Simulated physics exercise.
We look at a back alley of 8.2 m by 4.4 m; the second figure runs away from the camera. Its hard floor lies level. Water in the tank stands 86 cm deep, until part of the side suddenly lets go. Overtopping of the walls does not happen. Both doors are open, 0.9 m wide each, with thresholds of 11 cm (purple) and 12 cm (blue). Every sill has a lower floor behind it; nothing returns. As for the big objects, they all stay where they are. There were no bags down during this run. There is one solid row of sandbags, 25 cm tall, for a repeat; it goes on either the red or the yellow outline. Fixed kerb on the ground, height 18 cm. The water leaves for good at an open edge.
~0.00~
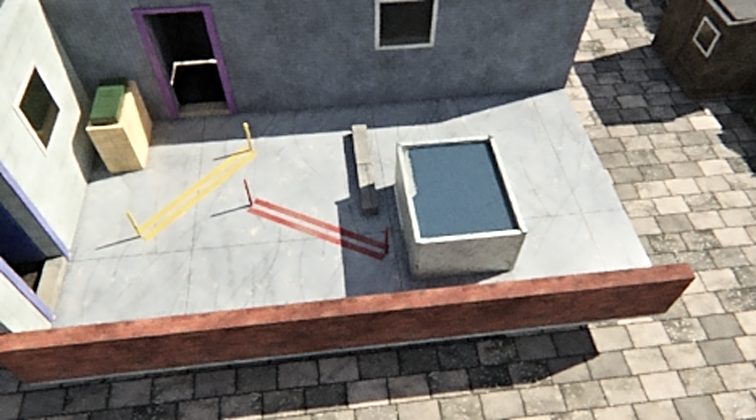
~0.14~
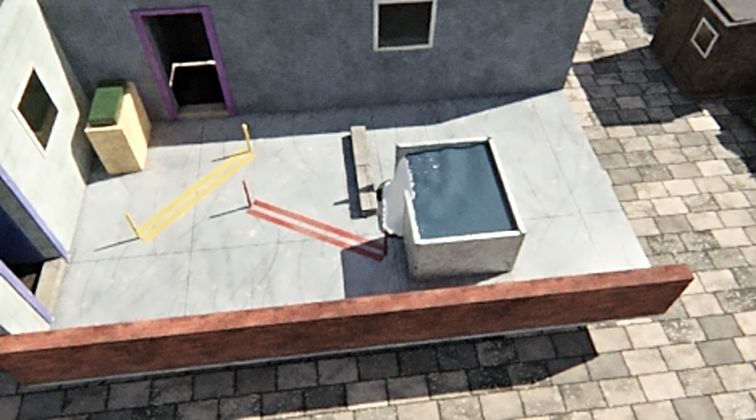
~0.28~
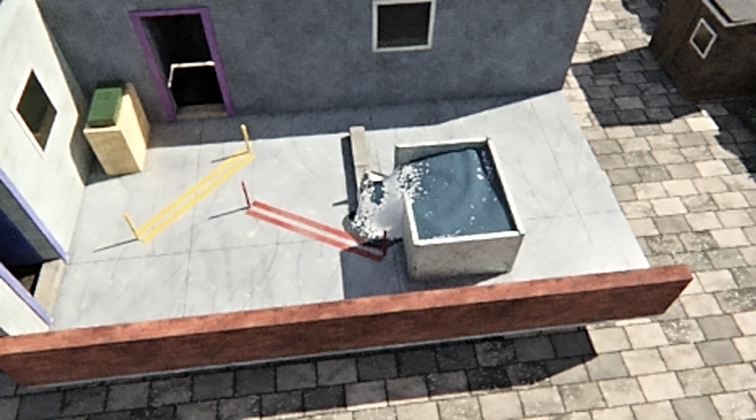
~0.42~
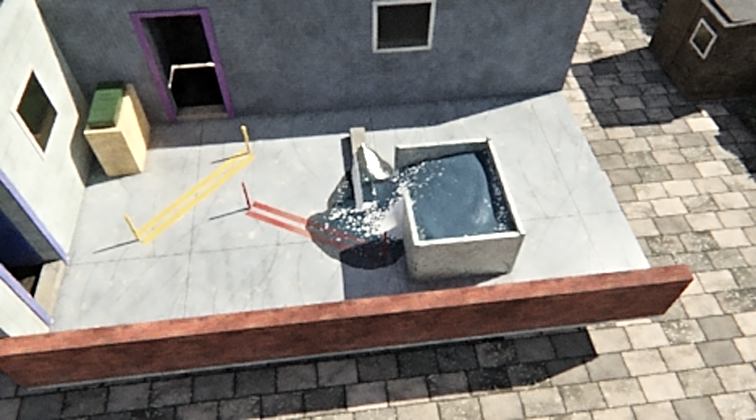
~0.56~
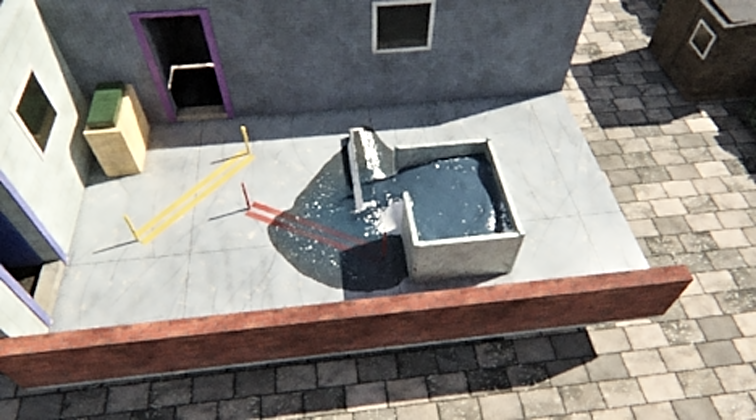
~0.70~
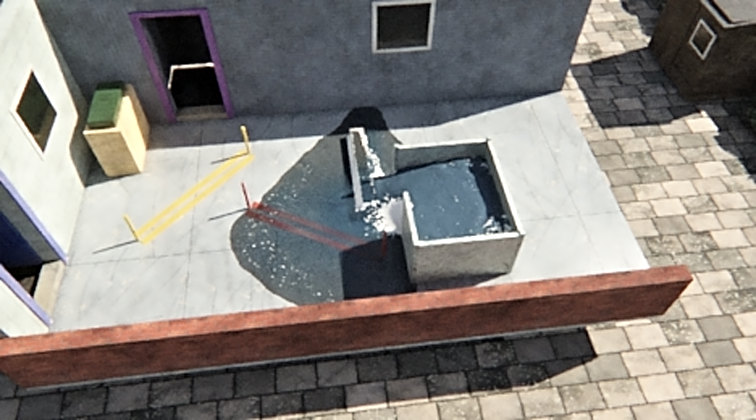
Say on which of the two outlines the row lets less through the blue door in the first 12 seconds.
Less gets through with the row on the red outline.
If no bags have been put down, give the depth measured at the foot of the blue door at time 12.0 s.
About 5.5 centimetres.
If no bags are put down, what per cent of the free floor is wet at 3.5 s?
I'd guess around 70 in a hundred.
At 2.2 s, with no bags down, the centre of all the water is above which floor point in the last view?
The water's centre sits about at (335, 219).
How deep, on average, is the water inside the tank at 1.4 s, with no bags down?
Mean depth roughly 48 cm.
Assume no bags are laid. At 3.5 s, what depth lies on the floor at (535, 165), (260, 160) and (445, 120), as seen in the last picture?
Roughly 0, 1 and 5 cm.
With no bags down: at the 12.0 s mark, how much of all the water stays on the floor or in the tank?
Share: Close to 84 %.
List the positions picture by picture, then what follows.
The first frame shows still water, 86 cm deep, in the tank at (457, 189).
In the second frame, water pours out at (403, 197) and has run 0.6 m, to (392, 182); typically 9 cm deep outside, 86 cm at the tank's back.
In the third frame, water pours out at (402, 197) and has run 0.9 m, to (347, 223); typically 15 cm deep outside, 81 cm at the tank's back.
In the fourth frame, water pours out at (402, 200) and has run 1.4 m, to (313, 230); typically 8 cm deep outside, 73 cm at the tank's back.
In the fifth frame, water pours out at (401, 200) and has run 2.0 m, to (277, 240); typically 5 cm deep outside, 74 cm at the tank's back.
In the sixth frame, the front is at (237, 244), 2.6 m from the gap at (401, 199); 6.2 m2 of floor is under water; 69 cm left at the back of the tank.
After 1.4 s water covers 50 % of the floor and is deepest (47 cm) near (380, 208) in the run without bags; in at the blue door, 0 L with no bags, 0 L with the row on red, 0 L on yellow.
After 2.2 s water covers 65 % of the floor and is deepest (35 cm) near (380, 208) in the run without bags; in at the blue door, 0 L with no bags, 0 L with the row on red, 9 L on yellow.
After 3.5 s water covers 70 % of the floor and is deepest (24 cm) near (380, 208) in the run without bags; in at the blue door, 31 L with no bags, 0 L with the row on red, 48 L on yellow.
After 7.0 s water covers 80 % of the floor and is deepest (14 cm) near (96, 144) in the run without bags; in at the blue door, 44 L with no bags, 0 L with the row on red, 71 L on yellow.
After 12.0 s water covers 95 % of the floor and is deepest (8 cm) near (342, 292) in the run without bags; in at the blue door, 44 L with no bags, 0 L with the row on red, 71 L on yellow.
